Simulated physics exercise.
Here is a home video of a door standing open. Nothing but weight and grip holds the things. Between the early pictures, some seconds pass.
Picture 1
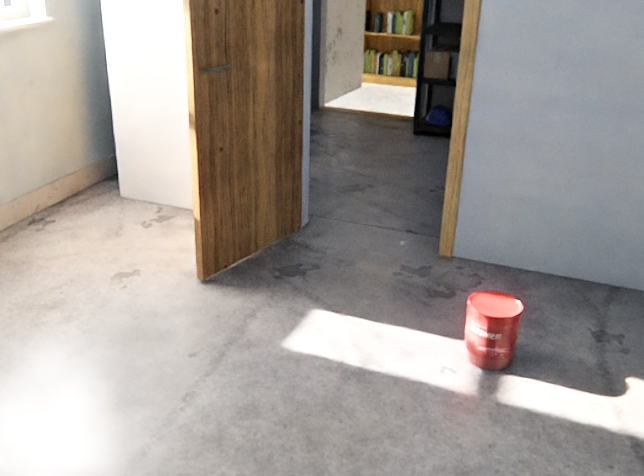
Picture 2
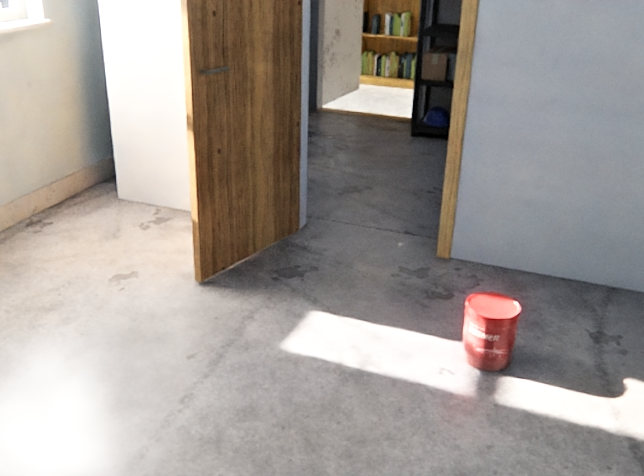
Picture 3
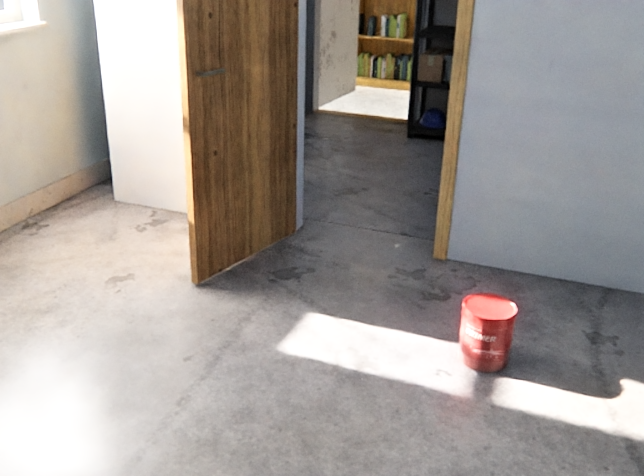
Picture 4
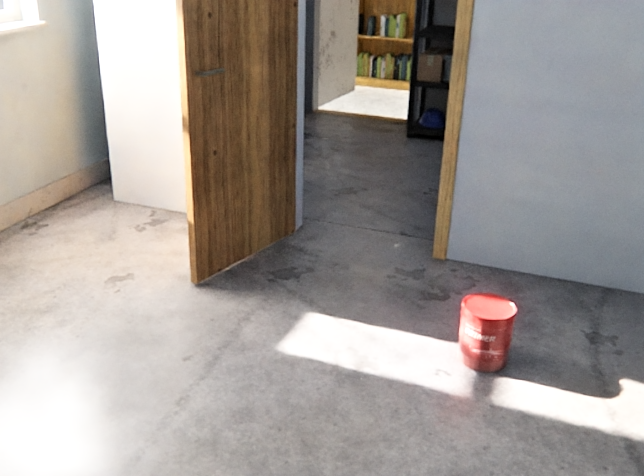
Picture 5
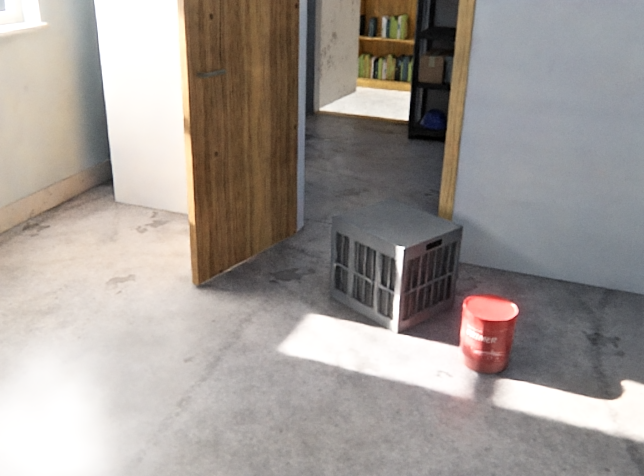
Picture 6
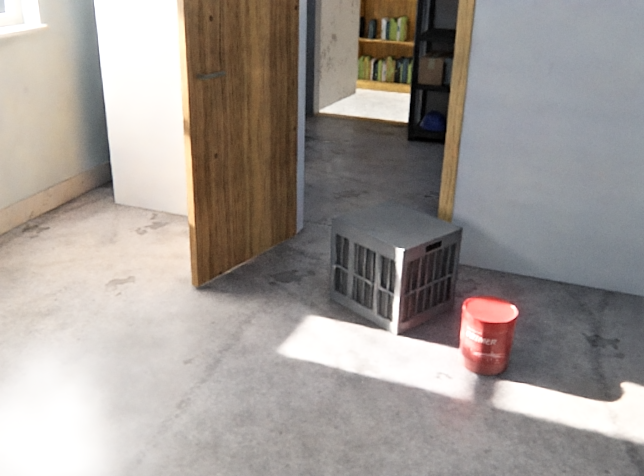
Grey slatted crate appearing suddenly beside a red pail on a sunlit concrete floor, while a wooden door stands open and still.
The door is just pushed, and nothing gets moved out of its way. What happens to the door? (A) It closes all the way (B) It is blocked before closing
It is blocked before closing.
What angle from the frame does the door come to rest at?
Roughly 55°.
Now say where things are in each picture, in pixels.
The first picture shows door wide open and still; red pail (492, 330).
The second picture shows door wide open and still; red pail (490, 331).
The third picture shows door wide open and still; red pail (486, 332).
The fourth picture shows door wide open and still; red pail (486, 332).
The fifth picture shows door wide open and still; red pail (487, 334).
The sixth picture shows door wide open and still; grey chest (394, 264); red pail (487, 335).
Then, 0.60 s after the last picture, door at 88°.
Then, 1.00 s after the last picture, door at 66°.
At rest, door at 55°; both in place. Seen from the same camera at the end, grey chest near (396, 264).
